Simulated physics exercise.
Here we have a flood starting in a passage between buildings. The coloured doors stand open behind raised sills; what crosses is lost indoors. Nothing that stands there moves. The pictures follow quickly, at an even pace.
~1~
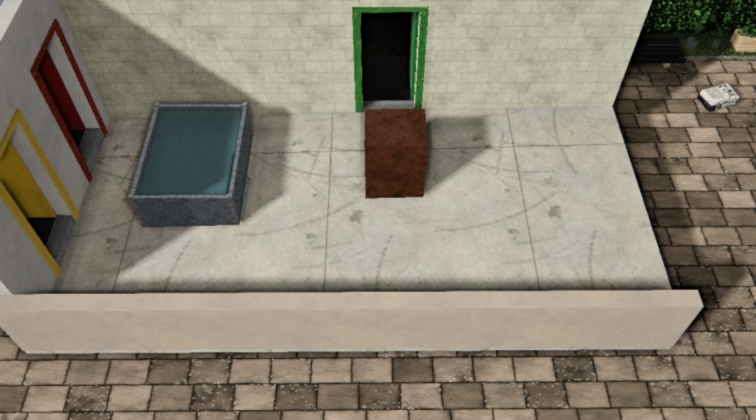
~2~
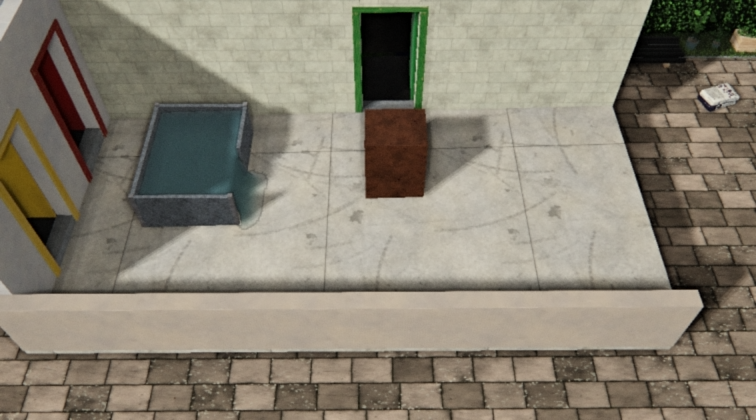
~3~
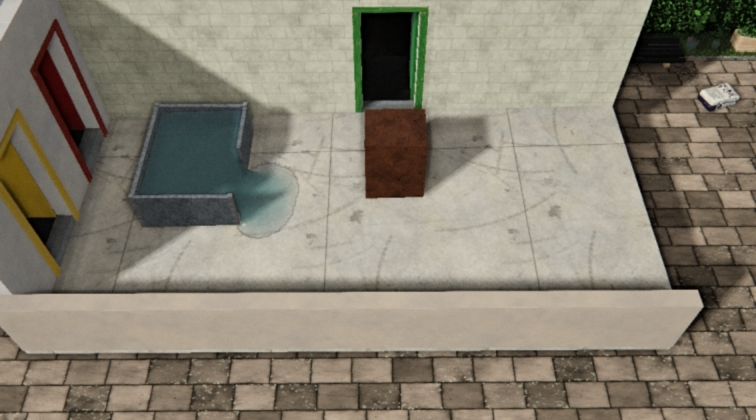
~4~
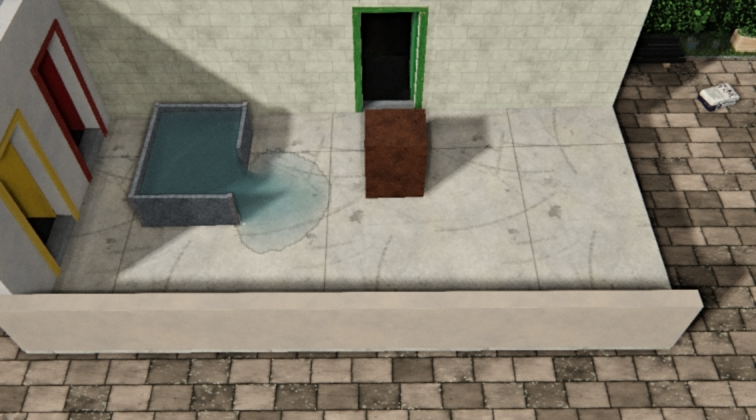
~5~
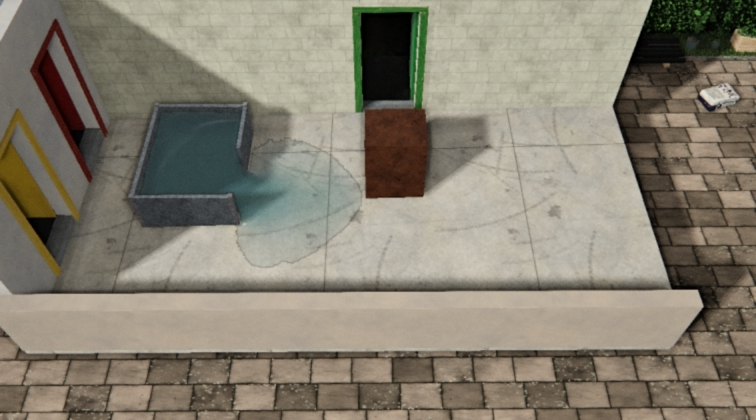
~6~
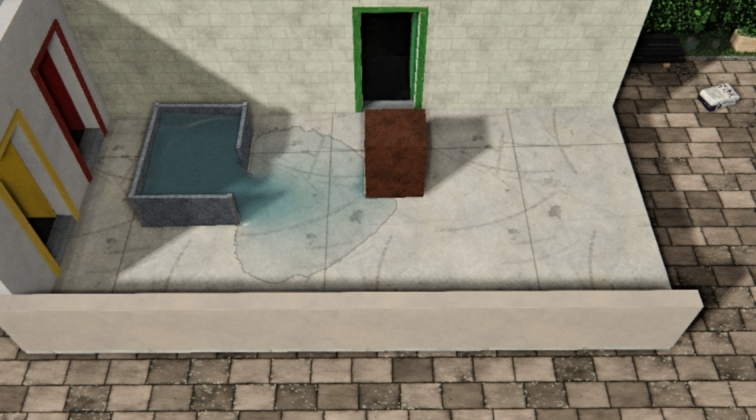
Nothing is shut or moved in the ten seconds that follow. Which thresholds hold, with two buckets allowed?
In the end: The yellow door stays under that; the green door takes more than that; the red door stays under that.
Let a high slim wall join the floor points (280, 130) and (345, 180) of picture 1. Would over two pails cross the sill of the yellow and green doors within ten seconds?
One by one: The yellow door is under, the green door holds.
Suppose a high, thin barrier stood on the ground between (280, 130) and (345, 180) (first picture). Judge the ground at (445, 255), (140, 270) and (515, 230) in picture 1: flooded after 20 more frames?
One after the other: Flooded, dry, under water.
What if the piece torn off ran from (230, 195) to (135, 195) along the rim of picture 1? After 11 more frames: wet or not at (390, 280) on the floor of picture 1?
There: Wet.
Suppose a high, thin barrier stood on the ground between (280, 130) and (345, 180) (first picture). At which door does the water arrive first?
The green one.
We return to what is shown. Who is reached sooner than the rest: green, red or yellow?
That is the door marked green.
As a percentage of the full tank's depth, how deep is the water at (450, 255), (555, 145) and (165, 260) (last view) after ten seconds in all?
In turn 6, 2 and 2 in a hundred.
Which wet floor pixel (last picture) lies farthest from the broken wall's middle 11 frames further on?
At about (584, 259).
A moment on, water covers 30 % of the floor; the yellow door not reached, the green door not reached, the red door not reached.
Next, water covers 40 % of the floor; the yellow door not reached, the green door under two buckets in, the red door not reached.
Then, water covers 60 % of the floor; the yellow door not reached, the green door over two buckets in, the red door not reached.
Later, water covers 80 % of the floor; the yellow door not reached, the green door over two buckets in, the red door wet at the sill, nothing in.
In the end, water covers 80 % of the floor; the yellow door wet at the sill, nothing in, the green door far over two buckets in, the red door wet at the sill, nothing in.
